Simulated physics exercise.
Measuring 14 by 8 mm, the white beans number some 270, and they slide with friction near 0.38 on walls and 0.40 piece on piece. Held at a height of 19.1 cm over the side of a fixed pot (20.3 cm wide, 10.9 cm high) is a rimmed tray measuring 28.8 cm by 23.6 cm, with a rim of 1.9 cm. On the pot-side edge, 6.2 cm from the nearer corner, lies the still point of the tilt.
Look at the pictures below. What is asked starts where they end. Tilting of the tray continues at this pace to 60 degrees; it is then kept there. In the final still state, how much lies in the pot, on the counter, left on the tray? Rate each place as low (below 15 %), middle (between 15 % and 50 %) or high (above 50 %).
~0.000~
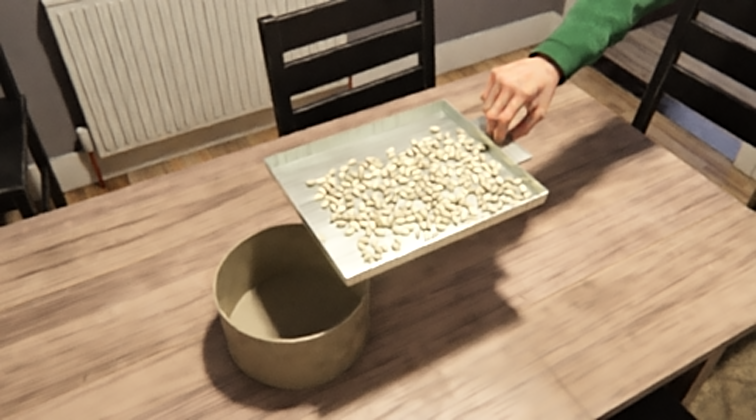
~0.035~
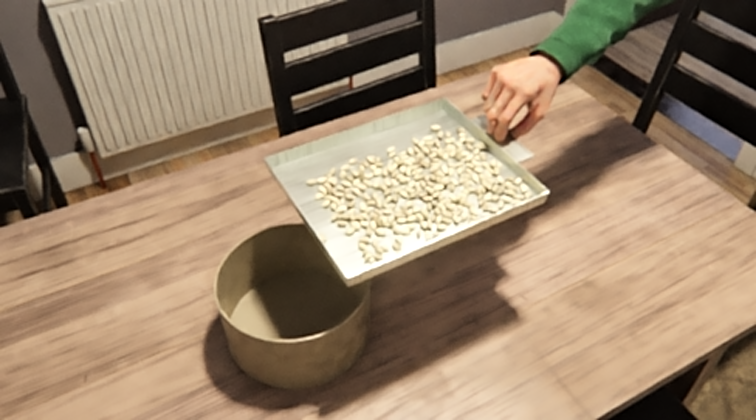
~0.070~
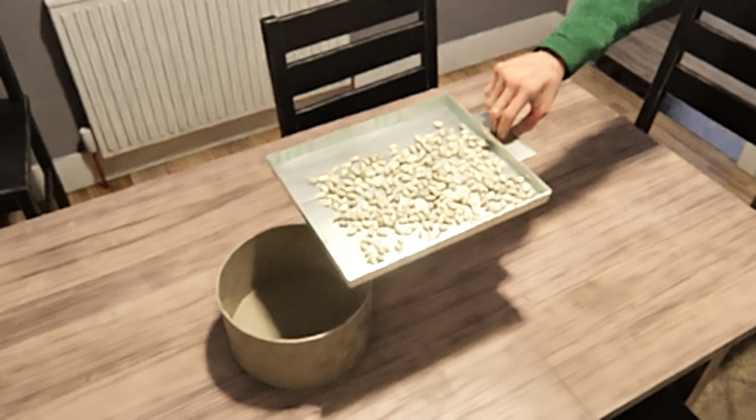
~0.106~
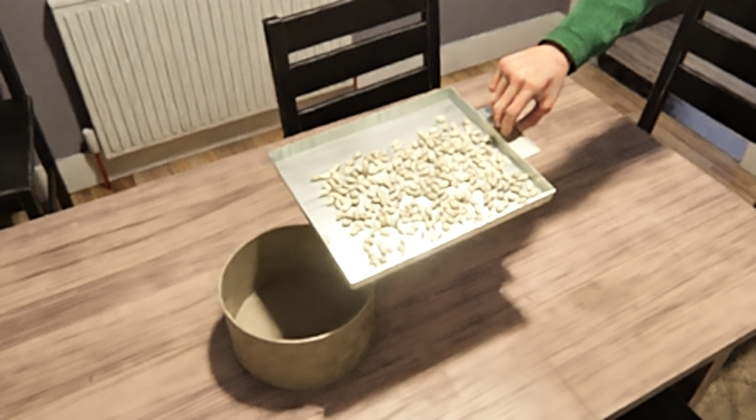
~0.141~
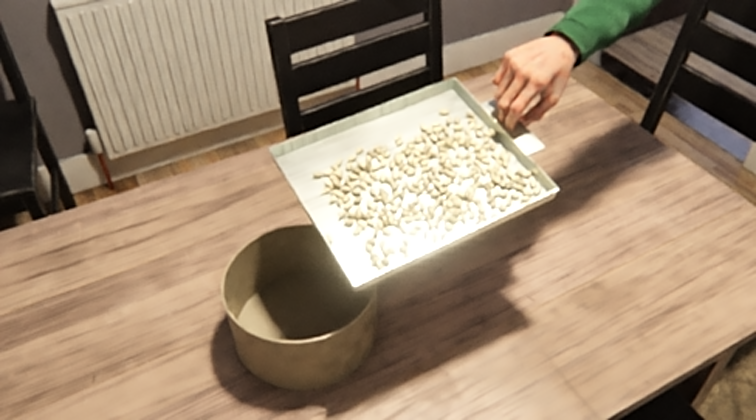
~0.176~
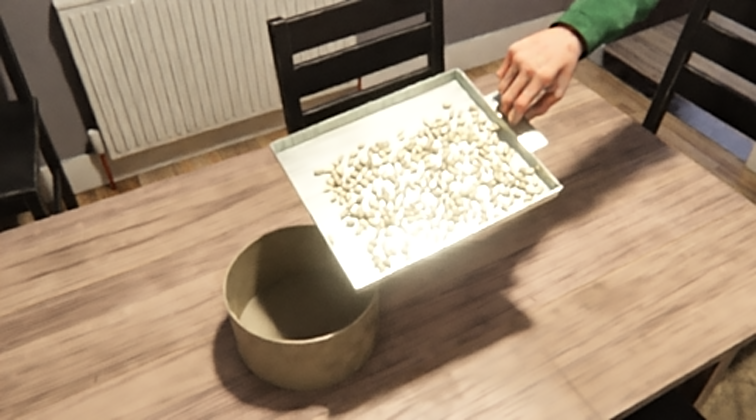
Ratings: Pot low; counter middle; tray high.
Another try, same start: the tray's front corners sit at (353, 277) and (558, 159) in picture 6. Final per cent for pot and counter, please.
Pot: 45, counter: 10.
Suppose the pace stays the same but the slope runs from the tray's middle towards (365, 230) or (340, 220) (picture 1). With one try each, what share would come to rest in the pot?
Around 15 % for the first direction, around 35 % for the second.
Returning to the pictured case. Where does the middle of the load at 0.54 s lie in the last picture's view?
Near (433, 209).
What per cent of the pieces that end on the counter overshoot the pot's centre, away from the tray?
Share: Close to 40 %.
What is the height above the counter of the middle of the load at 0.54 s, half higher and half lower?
Roughly 24 cm.
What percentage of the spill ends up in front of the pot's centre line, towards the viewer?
Share: Some 100 %.
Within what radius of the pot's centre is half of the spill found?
Close to 22 cm, give or take.
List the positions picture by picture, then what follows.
In the first picture, tray tilt 0 degrees, front corners at (347, 275) and (546, 191); middle of the pieces at (418, 190); pot at (292, 277).
In the second picture, tray tilt 1 degrees, front corners at (348, 275) and (547, 191); middle of the pieces at (419, 189).
In the third picture, tray tilt 2 degrees, front corners at (350, 277) and (549, 190); middle of the pieces at (421, 188).
In the fourth picture, tray tilt 5 degrees, front corners at (352, 279) and (553, 189), lowest corner left front; middle of the pieces at (424, 186).
In the fifth picture, tray tilt 9 degrees, front corners at (355, 283) and (556, 188), lowest corner left front; middle of the pieces at (426, 183).
In the sixth picture, tray tilt 13 degrees, front corners at (357, 285) and (559, 187), lowest corner left front; middle of the pieces at (429, 180); pot at (302, 278). Its pace works out near 110 degrees a second.
After 0.40 s, tilt 37 degrees; the tray holds 100 %, the pot 0 %.
After 0.54 s, tilt 53 degrees; the tray holds 100 %, the pot 0 %.
After 0.82 s, tilt 60 degrees; the tray holds 80 %, the pot 0 %.
By 2.2 s all is still; pot 0 %, counter 40 %, tray 60 %.
